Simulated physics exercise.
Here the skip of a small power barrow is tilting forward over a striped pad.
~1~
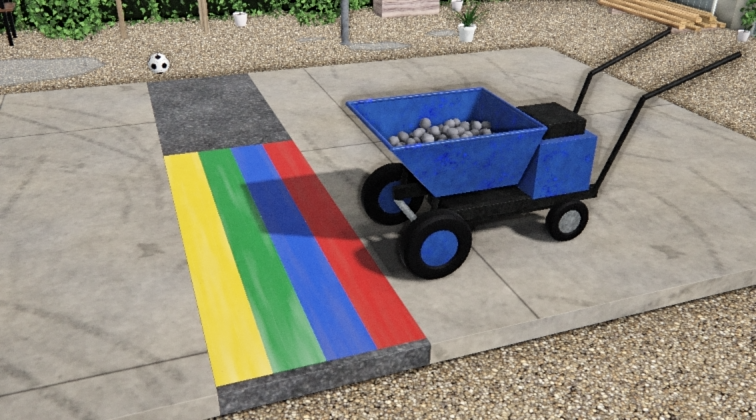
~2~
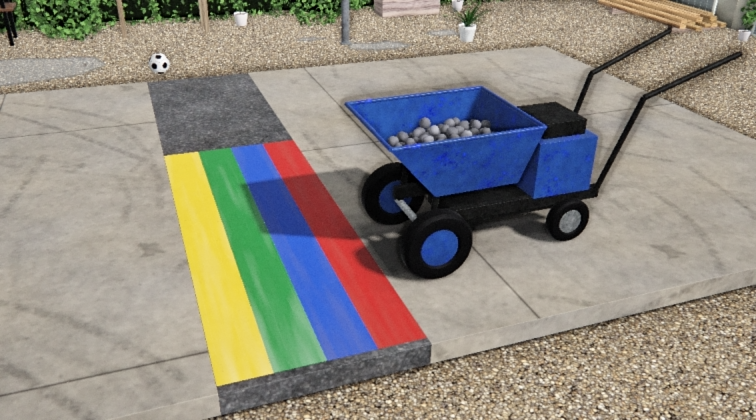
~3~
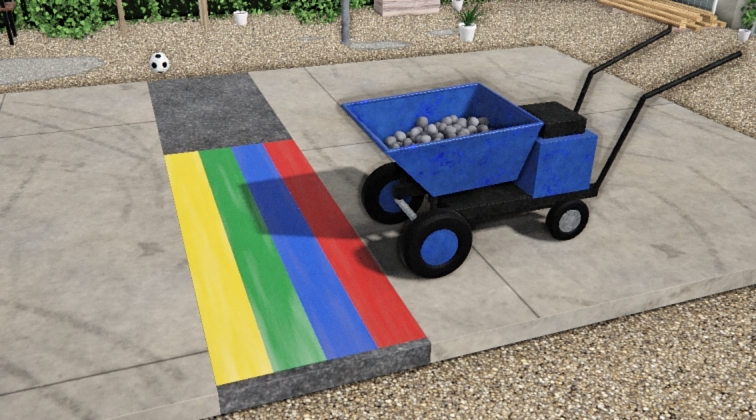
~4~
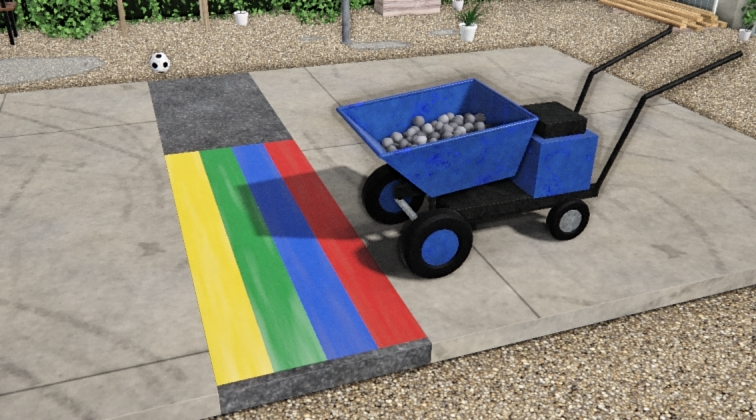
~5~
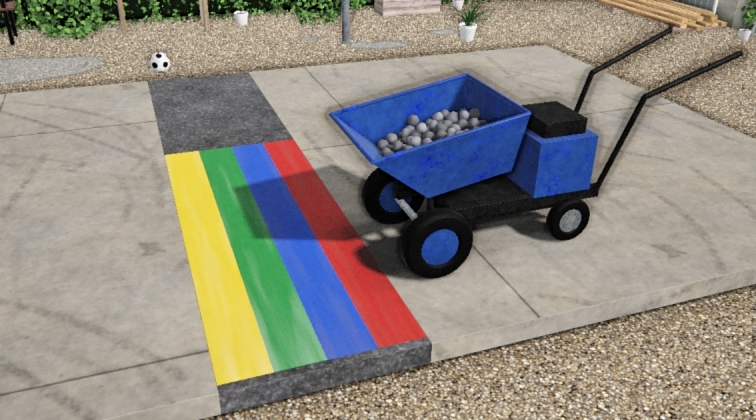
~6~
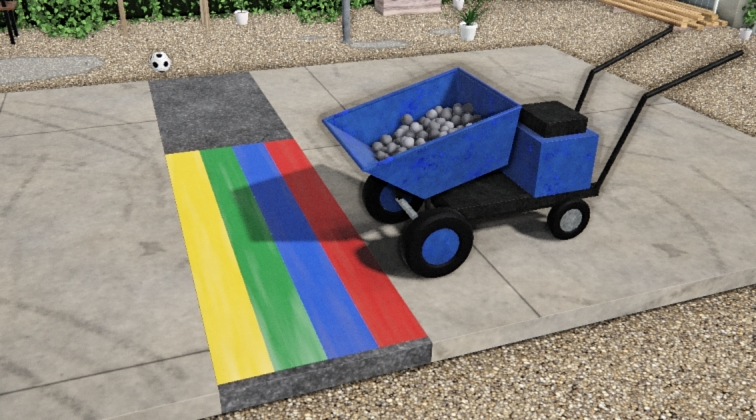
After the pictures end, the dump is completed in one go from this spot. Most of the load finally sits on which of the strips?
It sits mostly on the green strip.
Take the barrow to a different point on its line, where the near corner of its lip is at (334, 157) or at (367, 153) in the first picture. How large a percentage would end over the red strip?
About 0 percent at the first place and about 0 percent at the second.
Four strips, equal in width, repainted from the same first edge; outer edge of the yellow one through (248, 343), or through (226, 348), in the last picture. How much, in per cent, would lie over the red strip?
Near 0 in a hundred and near 0 in a hundred.
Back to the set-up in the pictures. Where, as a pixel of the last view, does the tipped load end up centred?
I'd mark it at roughly (257, 269).
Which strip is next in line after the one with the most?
In second place: That yellow strip.
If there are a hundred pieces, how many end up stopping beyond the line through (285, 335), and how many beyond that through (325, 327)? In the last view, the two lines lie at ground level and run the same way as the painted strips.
40 % and 80 %.
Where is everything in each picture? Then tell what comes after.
Lip of the skip near (392, 150), level; top of the load near (463, 140), round cobbles; red strip near (383, 312); blue strip near (336, 322); green strip near (286, 332); yellow strip near (234, 343), in the first picture.
Lip of the skip near (391, 150), level; top of the load near (463, 139), in the second picture.
Lip of the skip near (387, 152), tipped barely; top of the load near (460, 138), in the third picture.
Lip of the skip near (381, 157), tipped a little; top of the load near (467, 138), in the fourth picture.
Lip of the skip near (373, 163), tipped a little; top of the load near (466, 134), in the fifth picture.
Lip of the skip near (364, 170), tipped clearly; top of the load near (460, 130); red strip near (384, 310); blue strip near (337, 320); green strip near (288, 331); yellow strip near (236, 341), in the sixth picture.
Shortly afterwards, skip tipped steeply; the whole lot in the skip.
Next, skip tipped right over; the bulk in the skip; a little over the blue strip; a little over the green strip.
Some moments later, skip tipped right over; near a quarter in the skip; a little over the blue strip; near a third over the green strip; near a quarter over the yellow strip; a little off the paint.
In the end, skip tipped right over; near a quarter in the skip; none at all over the red strip; a little over the blue strip; near a third over the green strip; near a quarter over the yellow strip; a little off the paint.
